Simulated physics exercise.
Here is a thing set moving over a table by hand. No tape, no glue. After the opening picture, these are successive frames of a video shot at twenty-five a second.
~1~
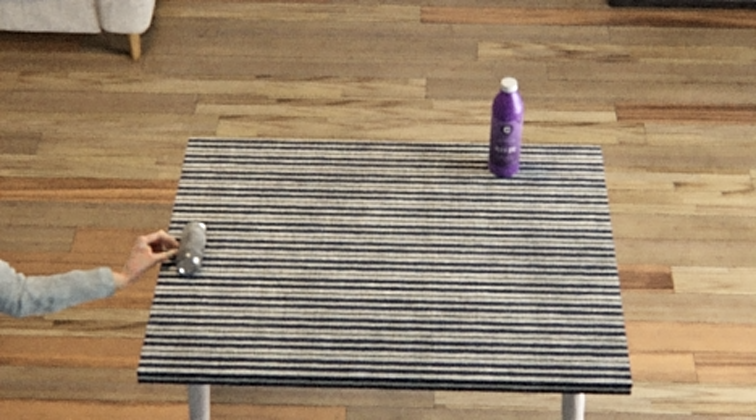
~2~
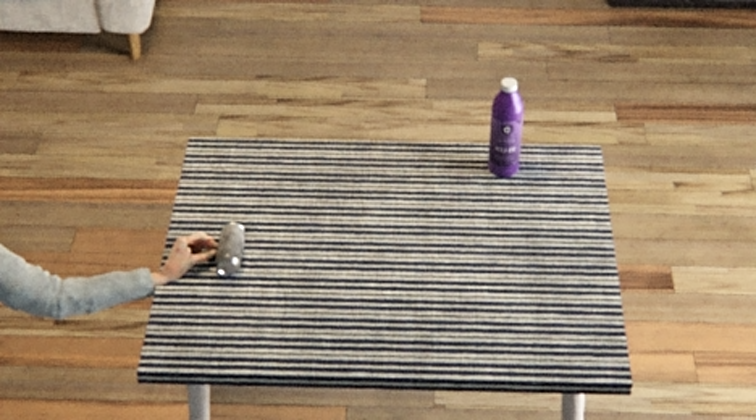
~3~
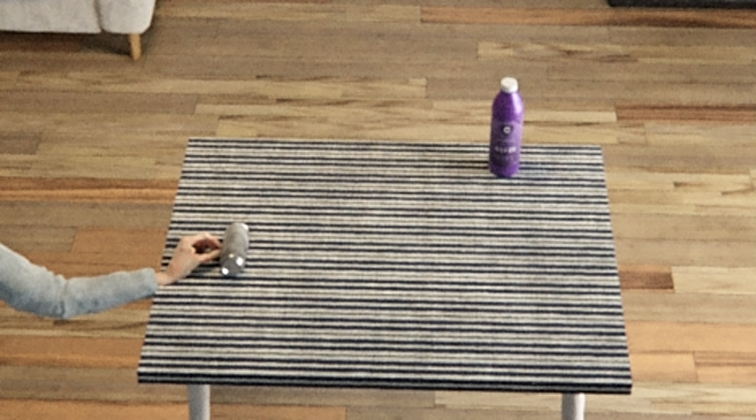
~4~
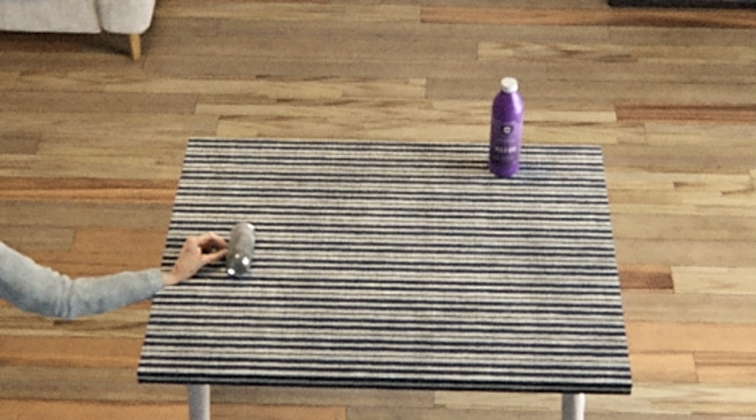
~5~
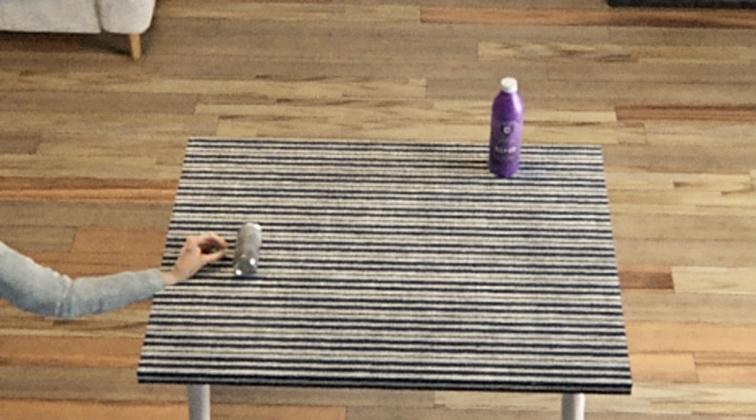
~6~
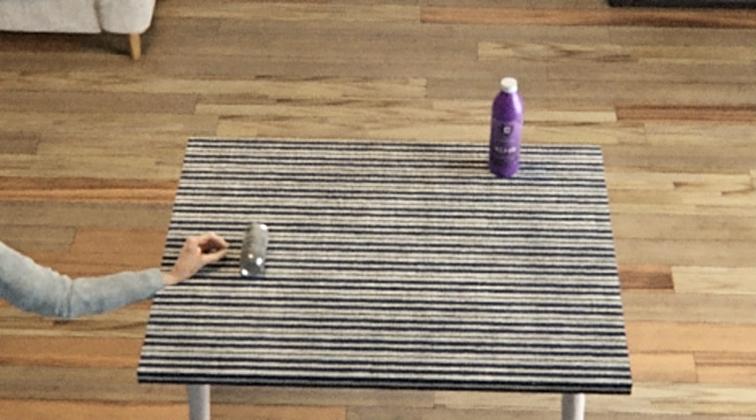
A hand in a pale blue-grey sleeve holds a small greyish-white can near the left edge of a table covered in dark and light stripes, seen from above in a wood-floored room. A purple bottle with a white cap stands at the back right, unmoving. The hand moves the can a short way right, then lets go and stays behind as it rolls slightly farther right.
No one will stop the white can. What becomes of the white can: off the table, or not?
The white can remains on top.
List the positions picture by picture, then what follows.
The first frame shows under the hand; white can (191, 248).
The second frame shows under the hand; white can (230, 249).
The third frame shows under the hand; white can (235, 249).
The fourth frame shows white can (241, 249).
The fifth frame shows white can (247, 250) rolled a little.
The sixth frame shows white can (254, 250) rolled a little.
Then, 0.30 s after the last picture, white can rolled well along near (298, 251).
Then, 0.70 s after the last picture, white can rolled well along near (342, 252).
At rest, moved from the start, white can. Seen from the same camera at the end, white can near (378, 252).
